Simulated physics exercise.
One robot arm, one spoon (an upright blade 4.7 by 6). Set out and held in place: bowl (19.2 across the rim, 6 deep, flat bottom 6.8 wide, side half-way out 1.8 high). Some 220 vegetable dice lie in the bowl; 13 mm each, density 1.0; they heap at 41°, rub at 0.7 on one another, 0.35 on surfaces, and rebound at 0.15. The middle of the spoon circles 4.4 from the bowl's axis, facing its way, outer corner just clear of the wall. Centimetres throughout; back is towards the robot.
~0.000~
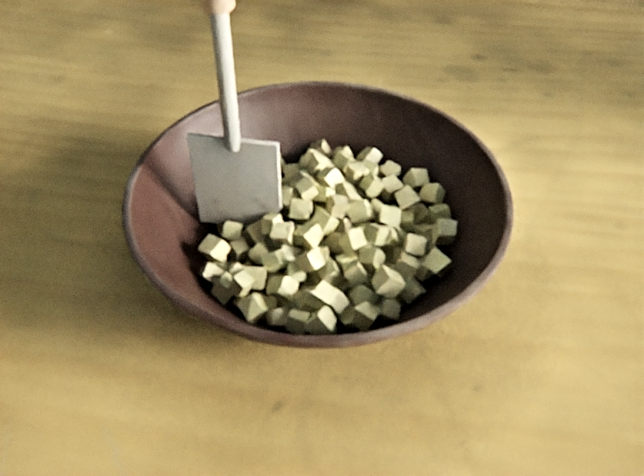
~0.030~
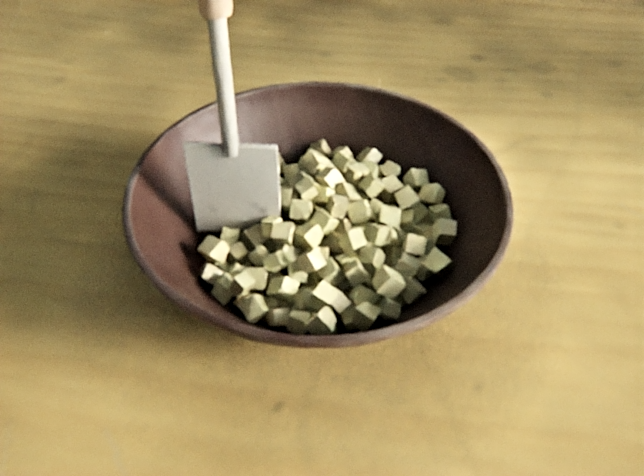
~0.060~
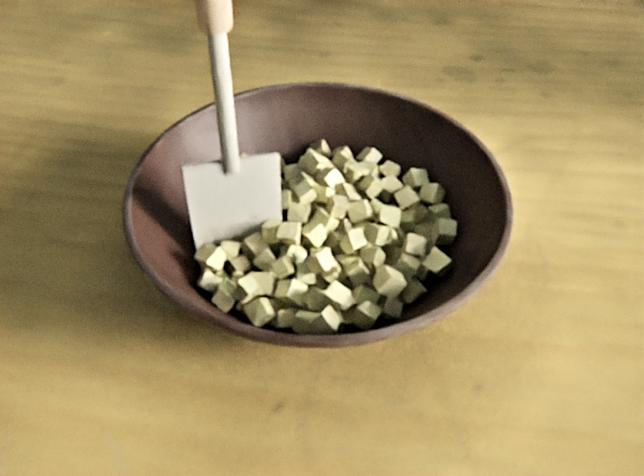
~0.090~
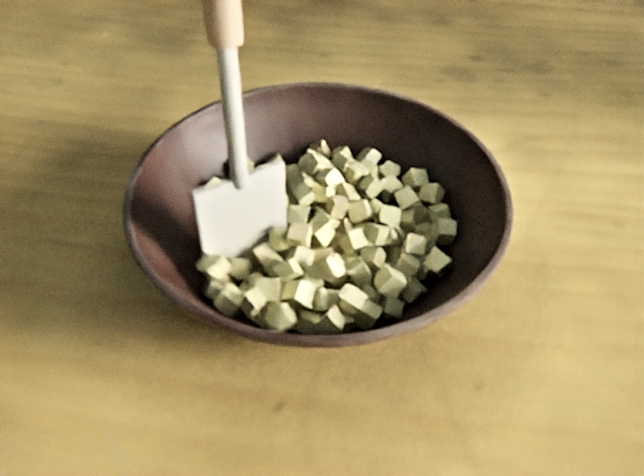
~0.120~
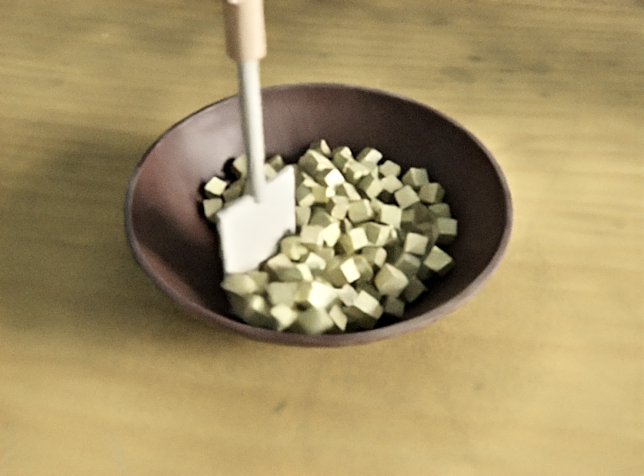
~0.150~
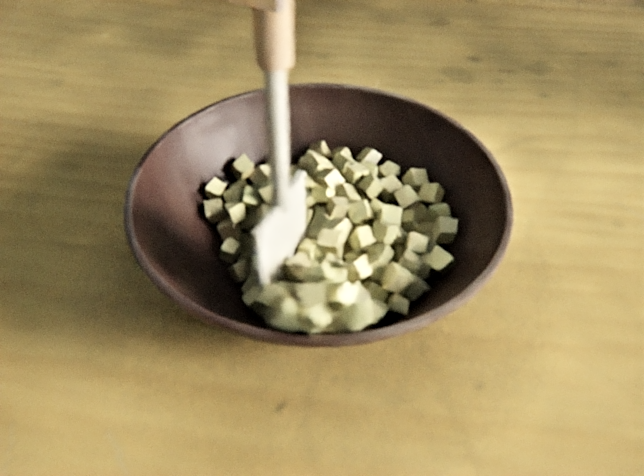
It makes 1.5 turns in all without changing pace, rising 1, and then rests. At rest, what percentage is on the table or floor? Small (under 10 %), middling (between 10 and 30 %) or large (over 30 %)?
Answer: Middling; between 10 and 30 % of the vegetable dice finish on the table or floor.
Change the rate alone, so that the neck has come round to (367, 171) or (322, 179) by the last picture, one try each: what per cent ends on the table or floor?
About 45 and 35 per cent.
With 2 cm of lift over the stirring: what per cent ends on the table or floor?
About 15 per cent.
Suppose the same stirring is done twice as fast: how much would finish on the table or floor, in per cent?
It would be near 50 per cent.
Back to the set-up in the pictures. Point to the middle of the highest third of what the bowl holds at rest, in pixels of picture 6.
At about (400, 202).
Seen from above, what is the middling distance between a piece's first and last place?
About 9 cm.
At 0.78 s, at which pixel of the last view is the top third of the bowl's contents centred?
At about (307, 292).
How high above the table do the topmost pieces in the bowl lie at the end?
Roughly 7.0 cm.
After 0.47 s, 256° round, highest piece 8 above the table; 202 in the bowl, 12 on the table or floor, 7 in flight or on the tool.
After 0.78 s, 78° round, highest piece 8 above the table; 188 in the bowl, 31 on the table or floor, 2 in flight or on the tool.
After 1.14 s, 180° round, highest piece 7 above the table; 175 in the bowl, 46 on the table or floor.
After 1.84 s, 180° round, highest piece 7 above the table; 175 in the bowl, 46 on the table or floor.
In the end, 175 in the bowl, 46 on the table or floor. That is 21 % on the table or floor.
